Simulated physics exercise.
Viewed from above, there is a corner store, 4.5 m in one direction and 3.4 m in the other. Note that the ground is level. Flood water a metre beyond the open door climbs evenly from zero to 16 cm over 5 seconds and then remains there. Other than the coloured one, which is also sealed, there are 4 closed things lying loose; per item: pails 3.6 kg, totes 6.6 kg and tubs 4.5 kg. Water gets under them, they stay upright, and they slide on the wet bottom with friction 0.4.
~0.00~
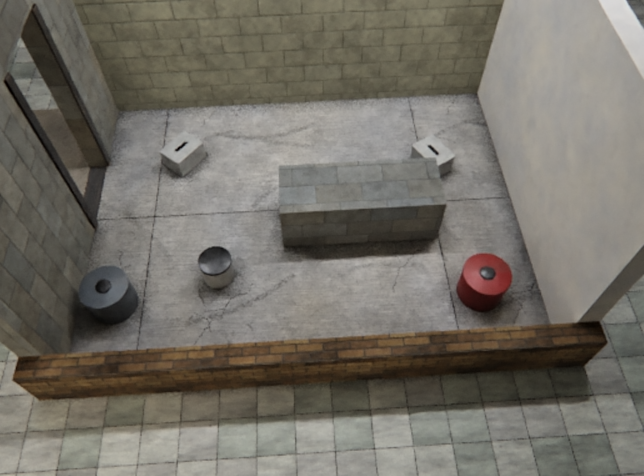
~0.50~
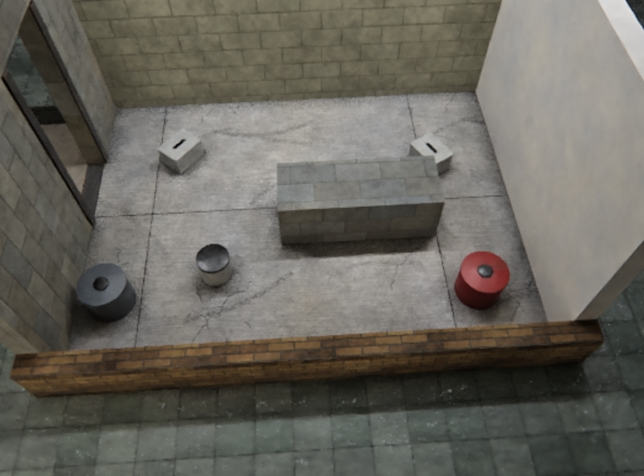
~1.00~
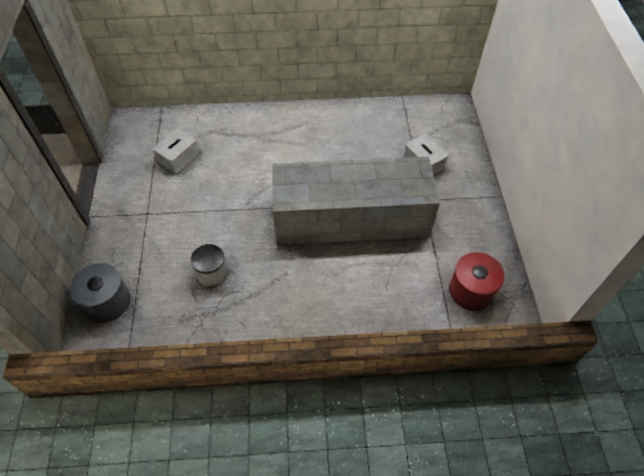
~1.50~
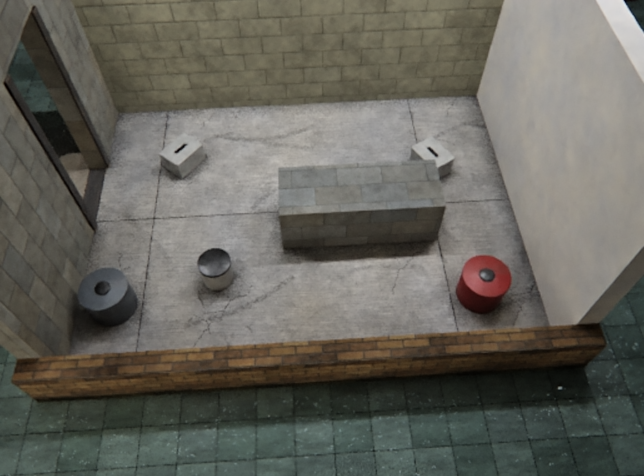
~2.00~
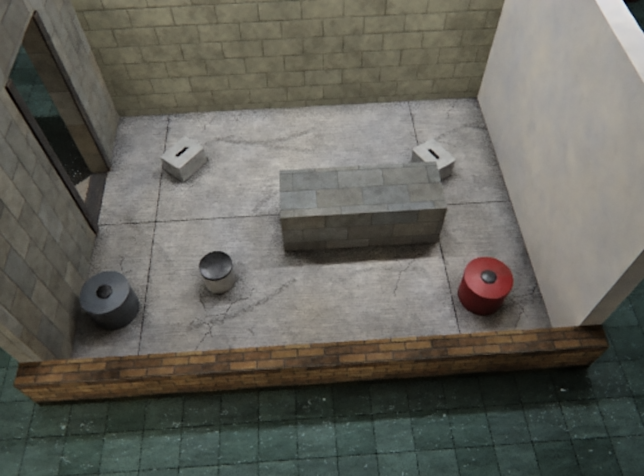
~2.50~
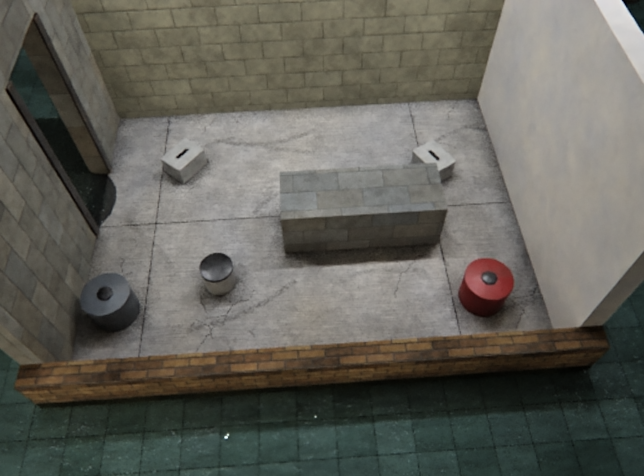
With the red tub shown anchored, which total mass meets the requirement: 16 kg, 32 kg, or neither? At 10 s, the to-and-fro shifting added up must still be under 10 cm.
The lighter amount suffices.
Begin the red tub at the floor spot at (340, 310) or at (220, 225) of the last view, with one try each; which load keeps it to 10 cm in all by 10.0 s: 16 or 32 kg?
In order: Even the lighter mass works; even the lighter mass works.
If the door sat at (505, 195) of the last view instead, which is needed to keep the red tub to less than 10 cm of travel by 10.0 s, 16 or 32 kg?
That way, the small mass suffices.
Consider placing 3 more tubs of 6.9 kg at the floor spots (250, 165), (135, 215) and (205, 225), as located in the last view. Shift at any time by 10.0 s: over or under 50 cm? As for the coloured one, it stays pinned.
One by one: Too far, too far and too far.
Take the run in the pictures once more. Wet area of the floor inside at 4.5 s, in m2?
Somewhere around 3.0 m2, roughly.
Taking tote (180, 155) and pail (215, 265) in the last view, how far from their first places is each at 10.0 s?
In turn: 150 cm, 40 cm.
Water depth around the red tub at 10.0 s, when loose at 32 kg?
Depth: Approx. 2 cm.
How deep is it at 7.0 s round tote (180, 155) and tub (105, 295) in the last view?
I'd estimate 3 cm for the first and 0 cm for the second.
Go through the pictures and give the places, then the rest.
The first frame shows the red tub at (488, 273), on the bottom; water covers 0.0 m2; 0 of 5 have shifted.
The second frame shows the red tub at (485, 271), on the bottom; water covers 0.0 m2; 0 of 5 have shifted.
The third frame shows the red tub at (480, 273) rests on the ground; 0.0 m2 under water; 0 of 5 have shifted.
The fourth frame shows the red tub at (487, 275) rests on the ground; 0.0 m2 under water; 0 of 5 have shifted.
The fifth frame shows the red tub at (489, 277), on the bottom; water covers 0.0 m2; 0 of 5 have shifted.
The sixth frame shows the red tub at (489, 278) rests on the ground; 0.0 m2 under water; 0 of 5 have shifted.
After 3.5 s the red tub would be 0 cm from its start with 16 kg and 0 cm from its start with 32 kg; 0 cm of water round it then.
After 4.5 s the red tub would be 0 cm from its start with 16 kg and 0 cm from its start with 32 kg; 0 cm of water round it then.
After 7.0 s the red tub would be 0 cm from its start with 16 kg and 0 cm from its start with 32 kg; 0 cm of water round it then.
After 10.0 s the red tub would be 0 cm from its start with 16 kg and 0 cm from its start with 32 kg; 2 cm of water round it then.
